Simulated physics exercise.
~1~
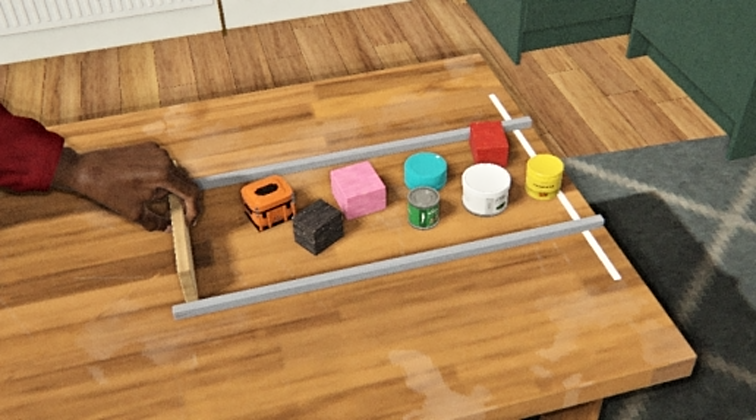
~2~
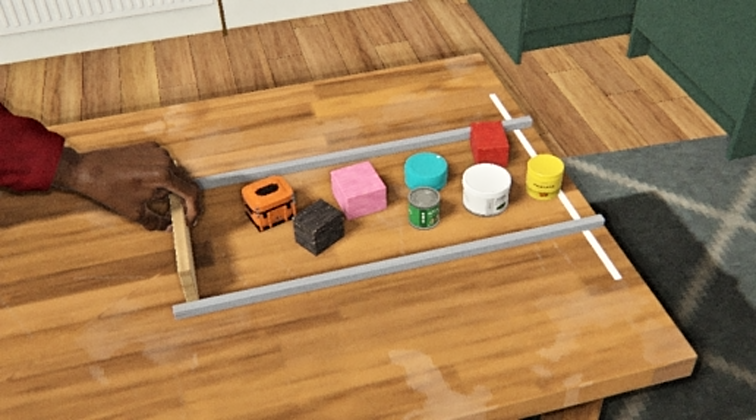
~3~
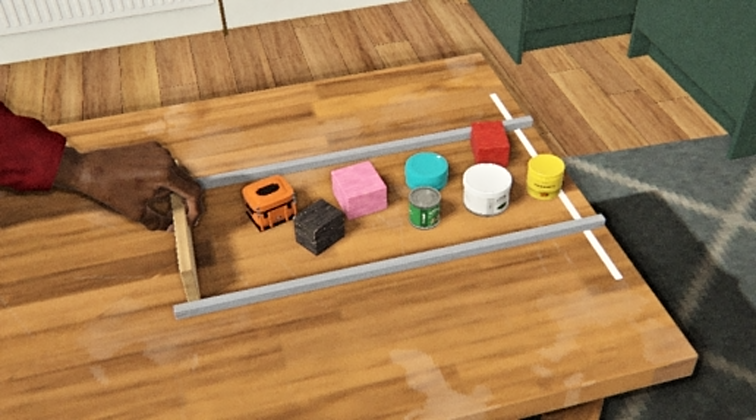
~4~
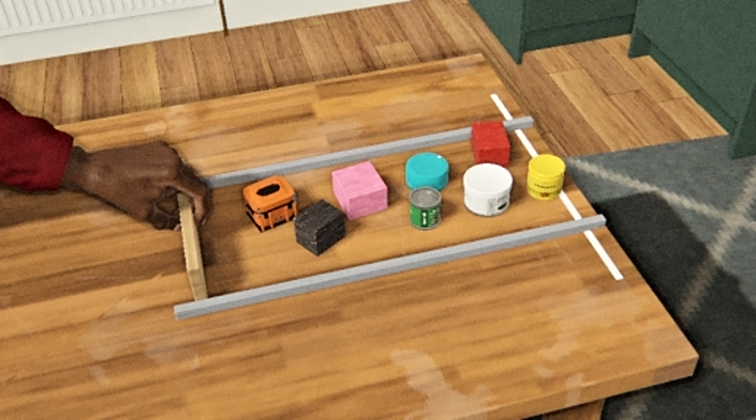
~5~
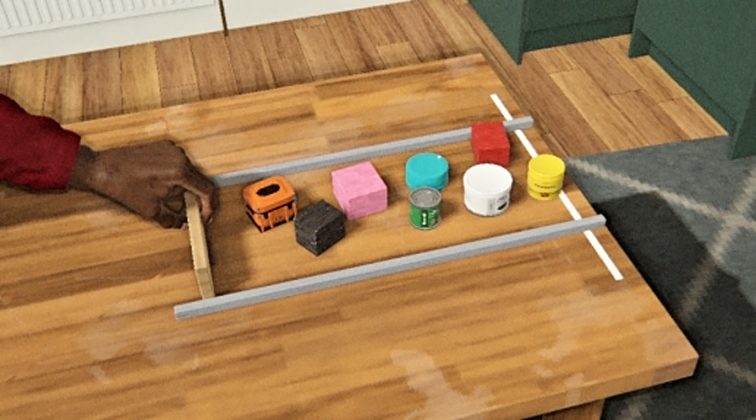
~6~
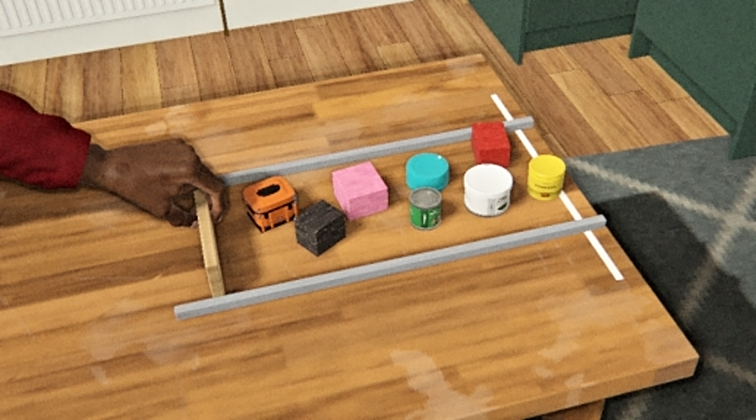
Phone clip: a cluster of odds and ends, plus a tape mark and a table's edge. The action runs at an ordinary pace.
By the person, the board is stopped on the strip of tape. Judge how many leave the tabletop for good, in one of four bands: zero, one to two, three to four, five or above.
That falls in the band five or above.
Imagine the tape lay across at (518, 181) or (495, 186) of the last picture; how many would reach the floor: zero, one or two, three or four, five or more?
First tape: Three to four; second tape: Three or four.
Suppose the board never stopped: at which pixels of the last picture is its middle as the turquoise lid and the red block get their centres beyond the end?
Roughly (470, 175); roughly (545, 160).
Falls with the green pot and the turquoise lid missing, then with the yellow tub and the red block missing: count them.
That gives 4 for the first pair taken away and 4 for the second.
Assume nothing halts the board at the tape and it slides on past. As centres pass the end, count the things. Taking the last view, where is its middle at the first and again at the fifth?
It sits around (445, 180) and after that around (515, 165).
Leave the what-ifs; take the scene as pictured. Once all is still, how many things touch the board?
That makes 2.
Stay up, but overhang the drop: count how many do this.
The total would be 2.
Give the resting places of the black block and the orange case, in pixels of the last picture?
Black block: (582, 181); orange case: (561, 150).
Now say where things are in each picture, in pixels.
Yellow tub (544, 177); red block (489, 145); white pot (486, 191); board (181, 229); tape (546, 175), in the first picture.
Red block (489, 145); board (182, 229), in the second picture.
White pot (487, 190); green pot (425, 208), in the third picture.
Yellow tub (546, 178); pink block (360, 190), in the fourth picture.
Red block (490, 145); black block (320, 227), in the fifth picture.
Yellow tub (546, 178); red block (490, 145); white pot (488, 191); board (206, 225); tape (548, 175), in the sixth picture.
Soon after, none off yet; yellow tub at rest near (546, 178); red block at rest near (490, 145); white pot at rest near (488, 191).
Then, none off yet; yellow tub moved about its own width near (572, 171); red block moved about its own width near (528, 133); white pot moved about its own width near (541, 186).
At rest, the number that fall off is five or more; fallen, pink block, green pot, turquoise lid, white pot, red block and yellow tub.
